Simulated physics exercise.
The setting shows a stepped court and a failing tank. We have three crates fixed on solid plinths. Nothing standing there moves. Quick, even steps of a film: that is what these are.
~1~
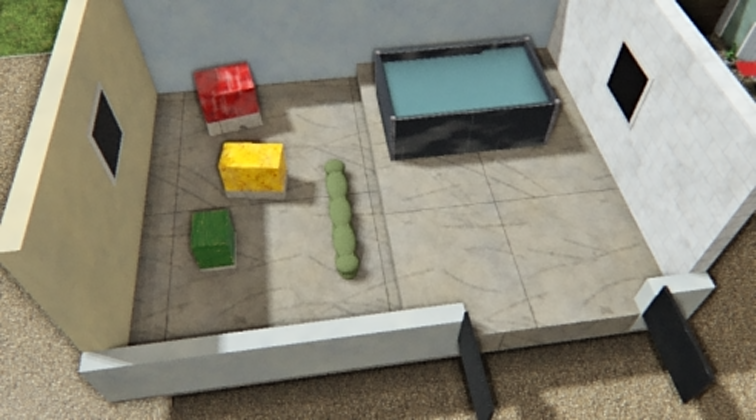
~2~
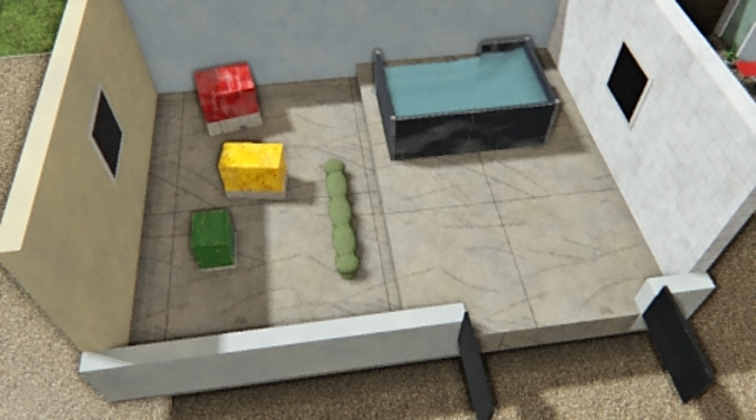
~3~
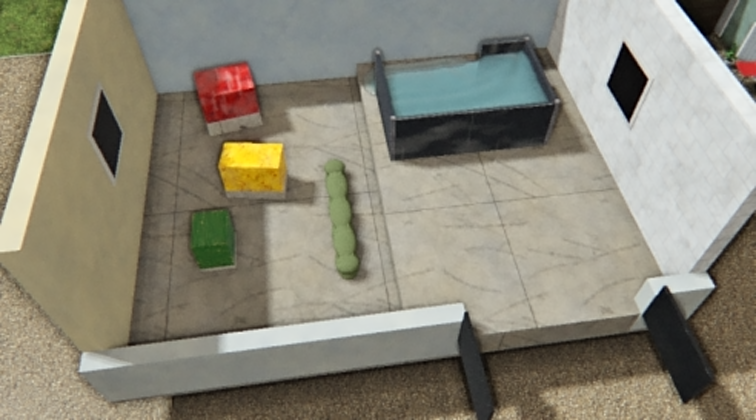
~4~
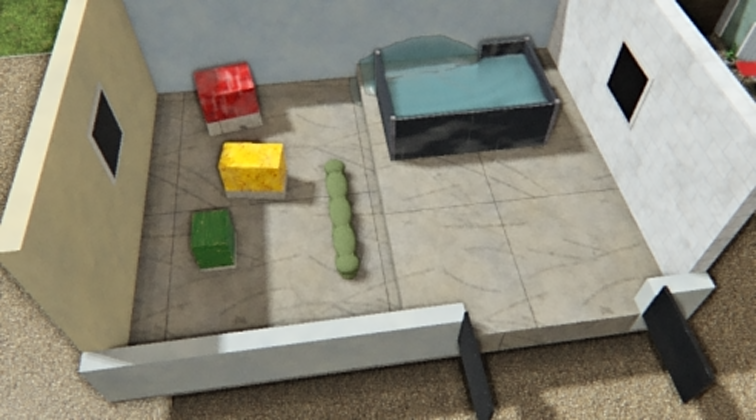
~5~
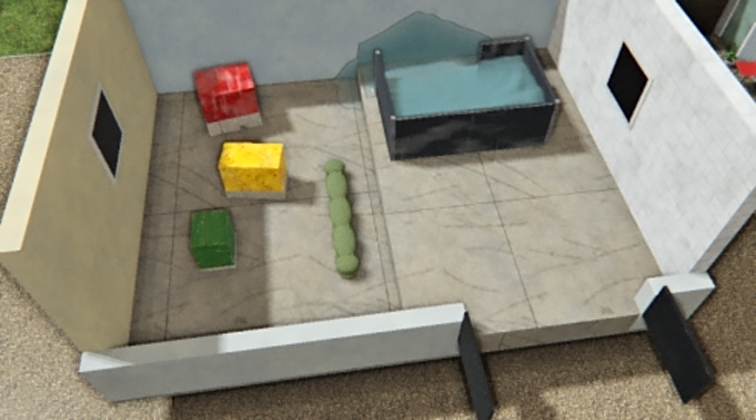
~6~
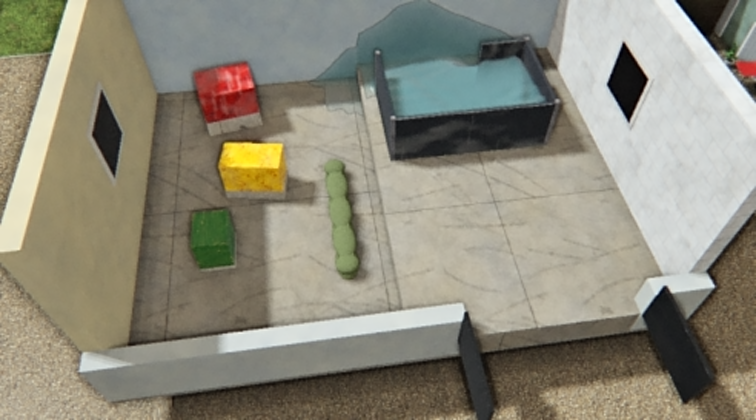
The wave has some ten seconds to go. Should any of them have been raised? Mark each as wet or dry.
Red crate: Wet; yellow crate: Wet; green crate: Wet.
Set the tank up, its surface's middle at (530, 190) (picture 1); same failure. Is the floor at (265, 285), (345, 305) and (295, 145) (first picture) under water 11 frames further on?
Results in order - left untouched, left untouched, swamped.
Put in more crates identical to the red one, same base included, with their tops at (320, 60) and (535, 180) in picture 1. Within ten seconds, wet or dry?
Becomes wet, is left dry.
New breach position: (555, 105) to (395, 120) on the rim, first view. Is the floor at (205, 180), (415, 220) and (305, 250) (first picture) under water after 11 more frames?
Taken in turn, that's not reached, reached, and finally not reached.
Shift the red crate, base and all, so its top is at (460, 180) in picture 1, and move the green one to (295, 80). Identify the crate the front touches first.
Answer: The green one.
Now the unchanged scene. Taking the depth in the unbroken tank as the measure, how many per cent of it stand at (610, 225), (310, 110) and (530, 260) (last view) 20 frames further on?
Respectively near 6, 6 and 2 per cent.
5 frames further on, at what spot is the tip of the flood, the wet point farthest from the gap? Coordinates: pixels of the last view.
Near (199, 94).
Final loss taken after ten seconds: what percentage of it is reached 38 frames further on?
It comes to around 50 per cent.
A moment on, water covers 20 % of the floor; the red crate water round its plinth, the yellow crate not reached, the green crate not reached.
Next, water covers 35 % of the floor; the red crate water round its plinth, the yellow crate water round its plinth, the green crate not reached.
Then, water covers 60 % of the floor; the red crate water round its plinth, the yellow crate water round its plinth, the green crate water round its plinth.
Later, water covers 80 % of the floor; the red crate water round its plinth, the yellow crate water round its plinth, the green crate water round its plinth.
In the end, water covers 90 % of the floor; the red crate was topped, the yellow crate was topped, the green crate was topped.
